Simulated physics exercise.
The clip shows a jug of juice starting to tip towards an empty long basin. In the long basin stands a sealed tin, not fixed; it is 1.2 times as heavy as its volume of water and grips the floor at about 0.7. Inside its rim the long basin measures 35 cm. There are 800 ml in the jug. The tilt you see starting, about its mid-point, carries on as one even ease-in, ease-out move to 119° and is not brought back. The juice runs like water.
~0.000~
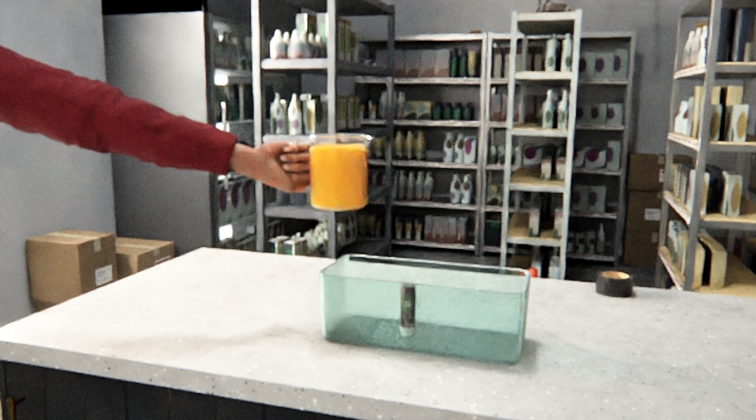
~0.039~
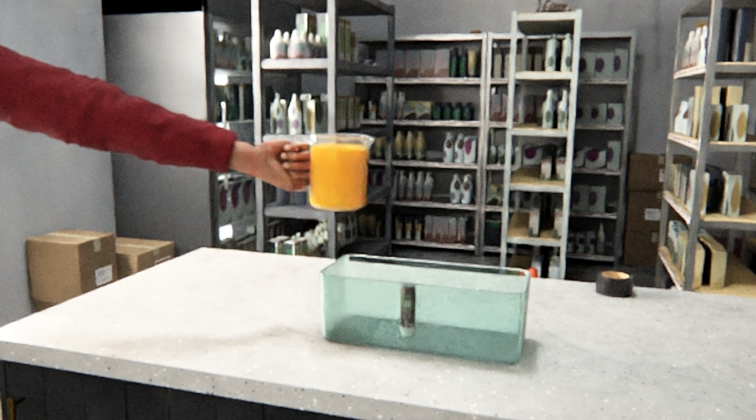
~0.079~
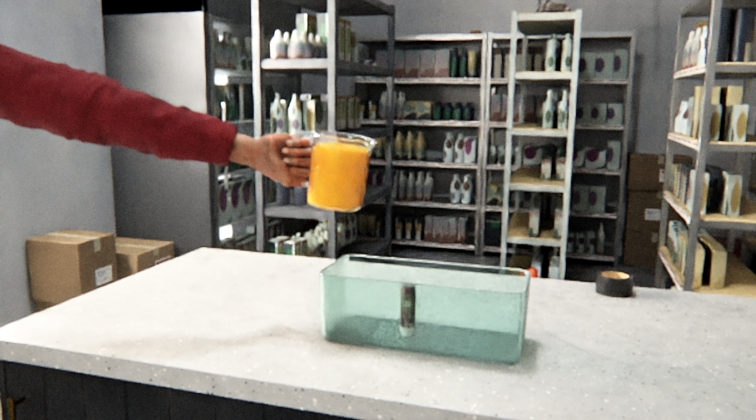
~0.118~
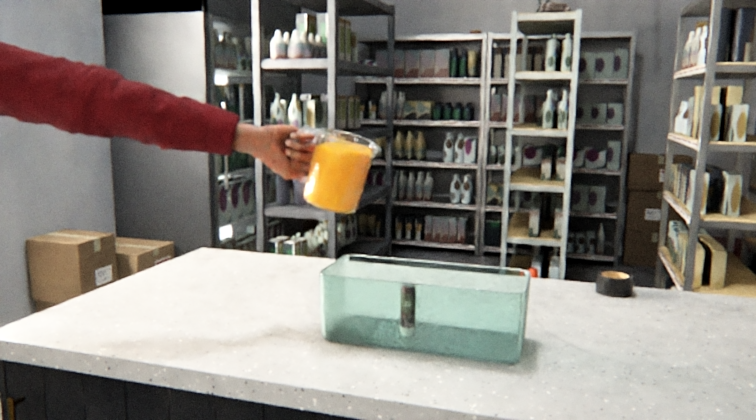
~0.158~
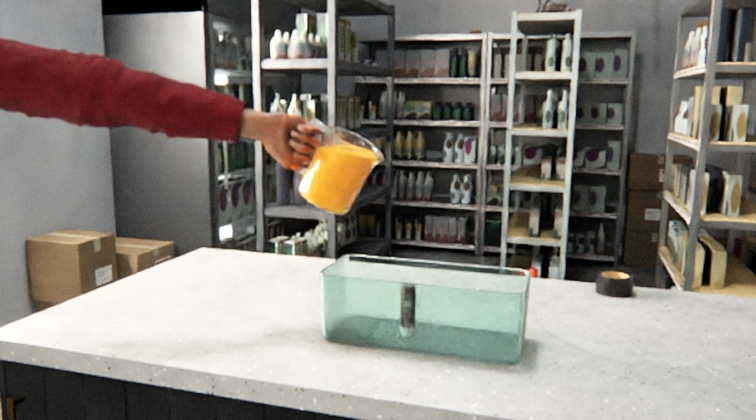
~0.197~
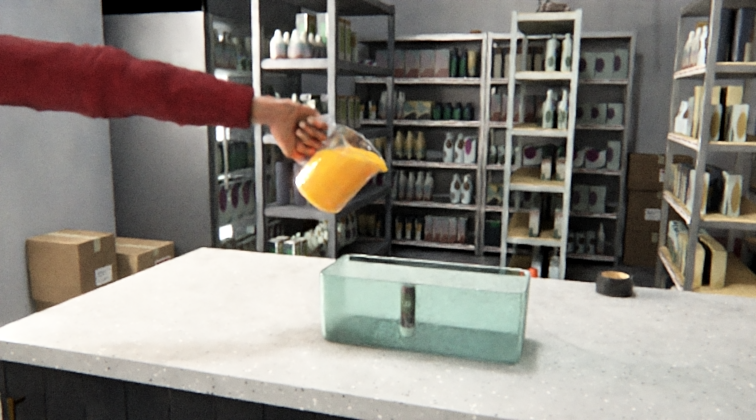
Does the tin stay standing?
It topples.
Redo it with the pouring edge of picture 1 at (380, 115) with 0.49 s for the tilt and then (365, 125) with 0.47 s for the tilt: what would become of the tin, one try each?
First it remains upright; then it falls.
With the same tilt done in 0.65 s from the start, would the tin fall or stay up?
Then it topples.
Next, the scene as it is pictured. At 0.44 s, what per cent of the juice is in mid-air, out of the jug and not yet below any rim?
Some 36 per cent.
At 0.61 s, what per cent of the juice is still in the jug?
Some 7 per cent.
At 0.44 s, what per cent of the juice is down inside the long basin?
Near 18 in a hundred.
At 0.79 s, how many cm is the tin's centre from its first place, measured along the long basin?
Some 9 cm.
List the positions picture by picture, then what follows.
In the first picture, it leans 0°; its right rim is at (373, 138); the juice meets the walls at (315, 146) and (367, 147); the long basin's rim runs from (332, 265) to (528, 283); the tin's top is at (409, 286).
In the second picture, it leans 2°; its right rim is at (374, 139); the juice meets the walls at (316, 145) and (368, 148).
In the third picture, it leans 8°; its right rim is at (377, 143); the juice meets the walls at (317, 144) and (369, 149).
In the fourth picture, it leans 16°; its right rim is at (380, 150); the juice meets the walls at (319, 150) and (373, 152).
In the fifth picture, it leans 28°; its right rim is at (384, 159); the juice meets the walls at (315, 161) and (379, 156).
In the sixth picture, it leans 41°; its right rim is at (385, 171); the juice meets the walls at (309, 165) and (381, 162); 1 per cent is over the edge.
After 0.44 s the tilt is 115° and 45 per cent is still to pour; the tin stands where it began.
After 0.61 s the tilt is 119° and 7 per cent is still to pour; the tin leans 10°.
After 0.79 s the tilt is 119° and 0 per cent is still to pour; the tin leans 25°.
After 0.99 s the tilt is 119° and 0 per cent is still to pour; the tin lies on its side.
In the end the tin lies on its side.
